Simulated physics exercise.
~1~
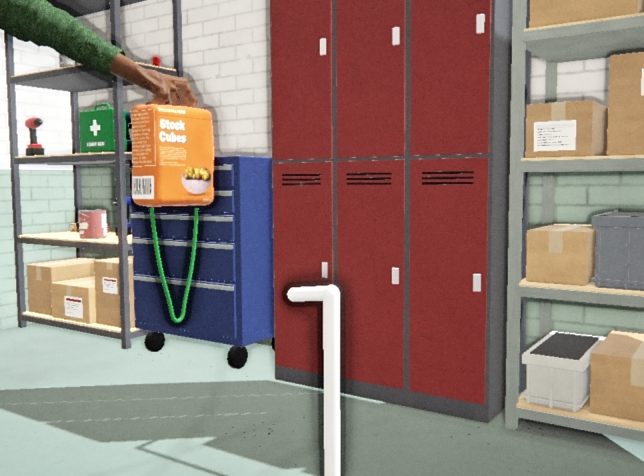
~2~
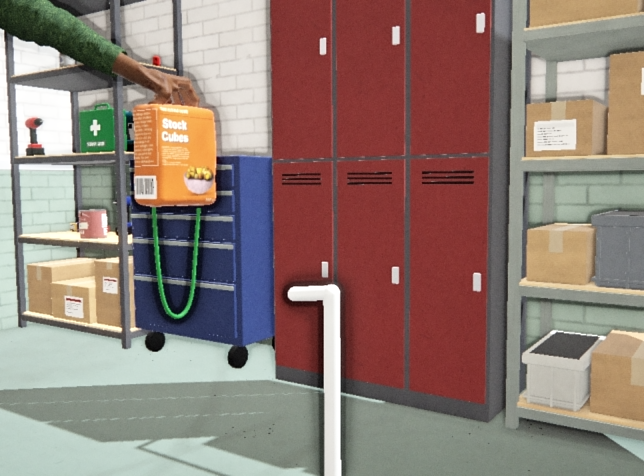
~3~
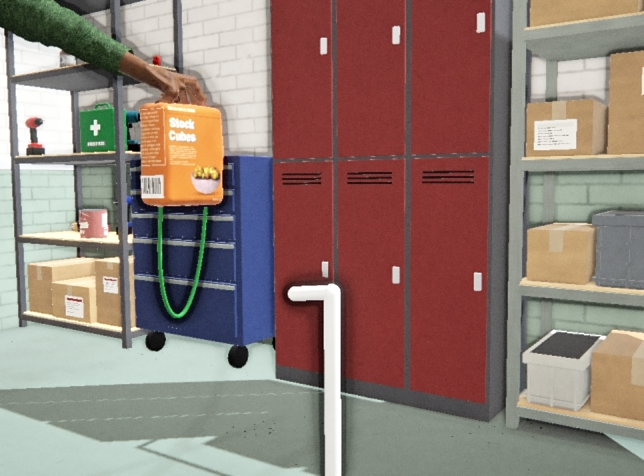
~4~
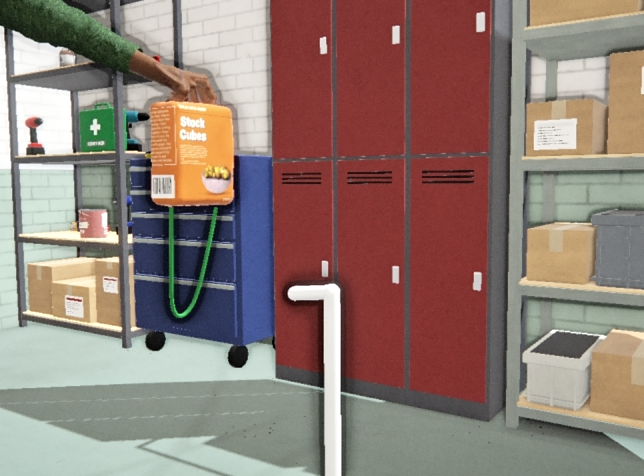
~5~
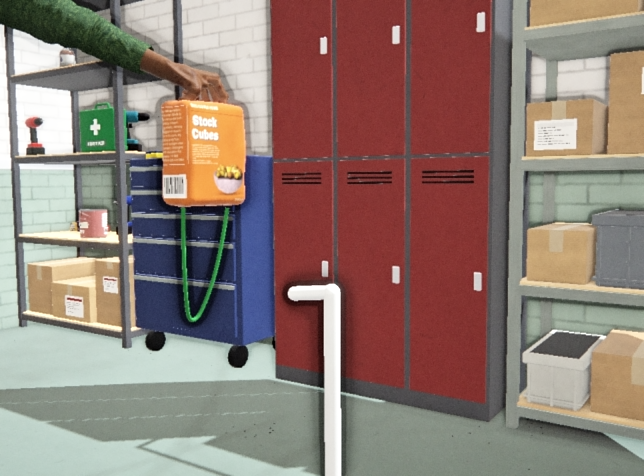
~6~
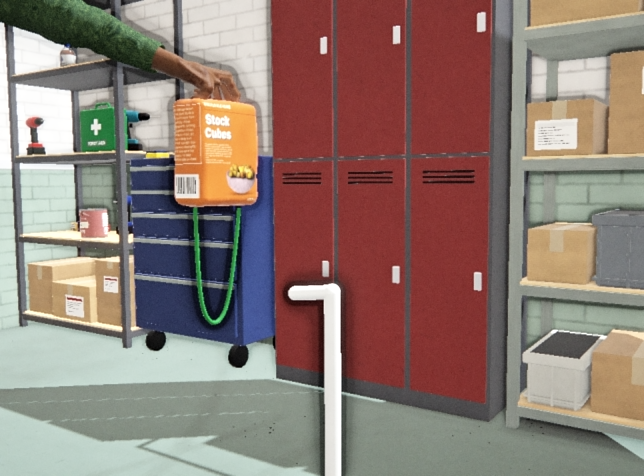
An orange bag with a green loop dangling beneath it, held from above by a hand in a green sleeve, moves a short way rightward past a blue tool chest, while a white hooked post stands still before red lockers.
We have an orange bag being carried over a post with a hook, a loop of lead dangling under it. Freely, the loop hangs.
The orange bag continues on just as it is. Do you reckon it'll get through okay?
No, it catches.
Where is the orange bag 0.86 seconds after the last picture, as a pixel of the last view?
Its middle is at roughly (312, 150).
Then, 0.28 s on from there, bag nearing the post near (246, 153).
Then, 0.86 s on from there, bag over the post near (312, 150).
Then, 1.40 s on from there, bag past the post near (383, 147).
In the end, bag past the post near (417, 146); loop tight round the post, hand stopped. The orange bag is jerked back by its loop.
